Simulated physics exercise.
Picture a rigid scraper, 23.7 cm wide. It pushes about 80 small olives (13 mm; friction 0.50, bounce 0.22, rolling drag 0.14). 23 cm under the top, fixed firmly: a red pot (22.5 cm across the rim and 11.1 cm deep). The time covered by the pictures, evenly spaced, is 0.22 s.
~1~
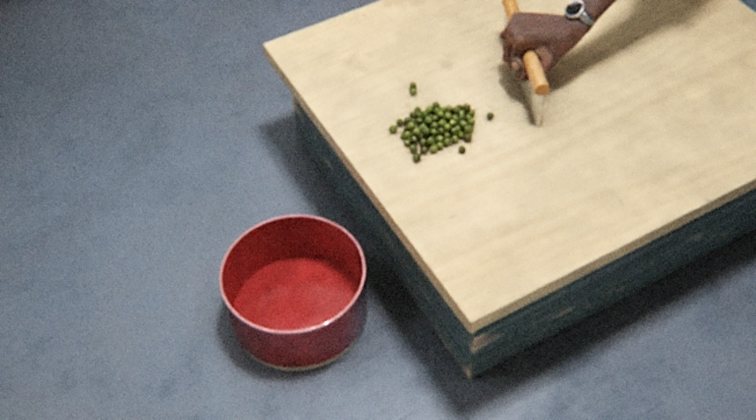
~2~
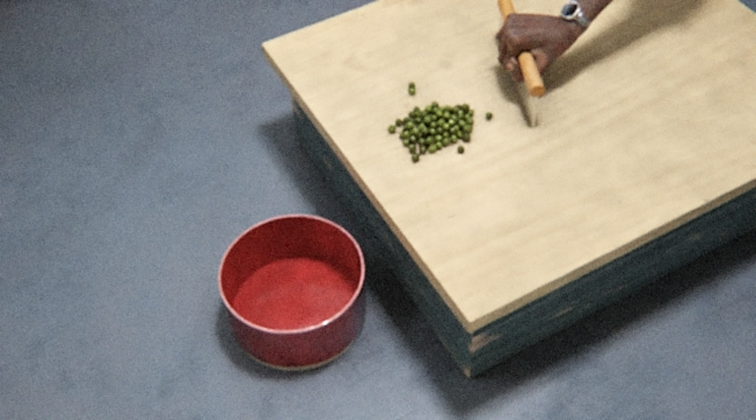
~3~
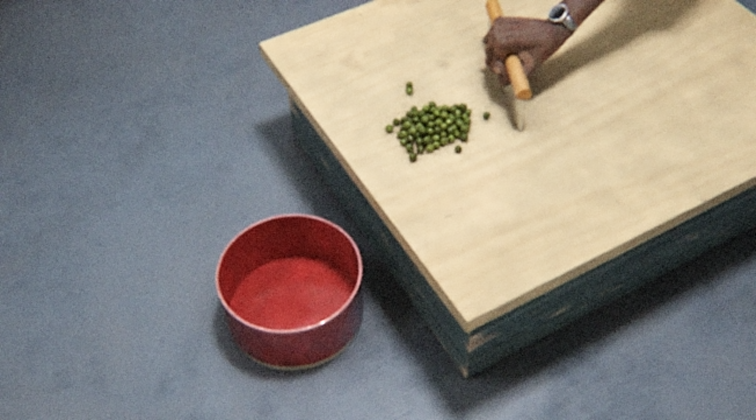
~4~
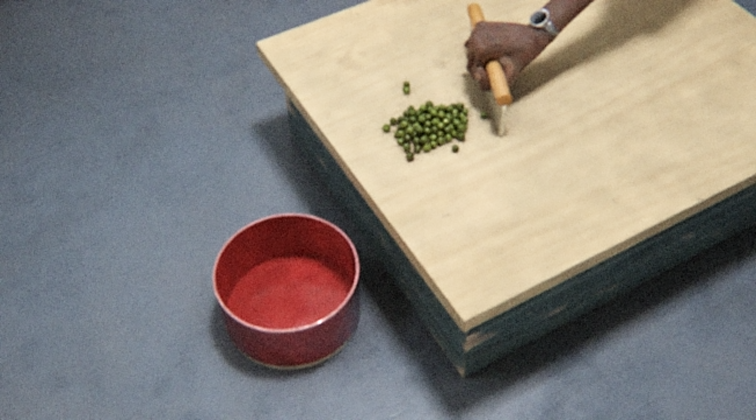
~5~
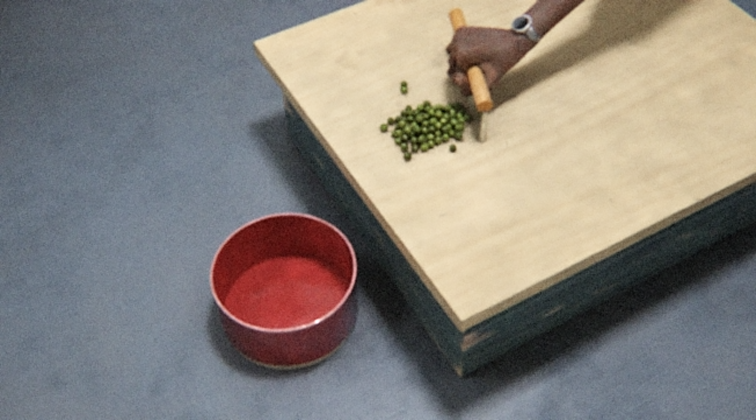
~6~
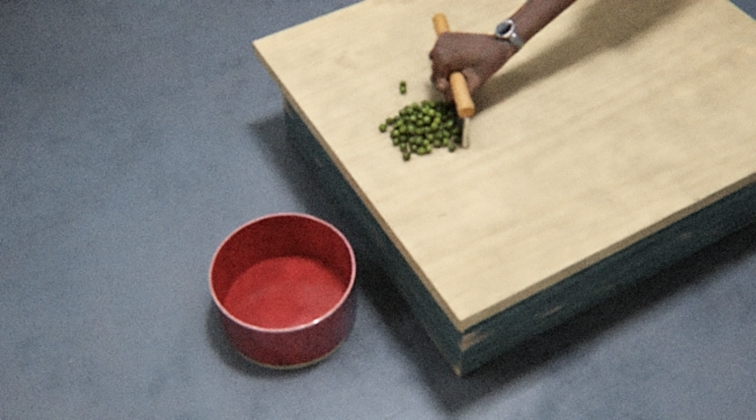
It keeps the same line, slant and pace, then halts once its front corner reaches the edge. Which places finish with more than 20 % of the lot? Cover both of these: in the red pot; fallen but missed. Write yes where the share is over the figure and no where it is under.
Red pot: Yes; missed: Yes.
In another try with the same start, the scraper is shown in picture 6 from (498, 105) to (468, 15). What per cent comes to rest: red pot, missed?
Final tally - red pot 0, missed 55.
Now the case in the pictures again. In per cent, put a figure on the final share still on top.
I'd reckon some 5 per cent.
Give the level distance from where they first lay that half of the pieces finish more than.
That works out to roughly 26 centimetres.
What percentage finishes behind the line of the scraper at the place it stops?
About 5 per cent.
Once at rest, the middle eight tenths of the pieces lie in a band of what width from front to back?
Estimated band: Near 24 cm.
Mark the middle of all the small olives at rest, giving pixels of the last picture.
Roughly at (283, 252).
Then, 0.17 s after the last picture, scraper 24 cm from its start, spill 15 cm wide; still on top 100 %.
Then, 0.35 s after the last picture, scraper 29 cm from its start, spill 20 cm wide; red pot 15 %, off the edge, not caught 30 %, still on top 55 %.
Then, 0.50 s after the last picture, scraper 29 cm from its start, spill 23 cm wide; red pot 35 %, off the edge, not caught 50 %, still on top 15 %.
In the end, red pot 35 %, fallen but missed 60 %, still on top 5 %.
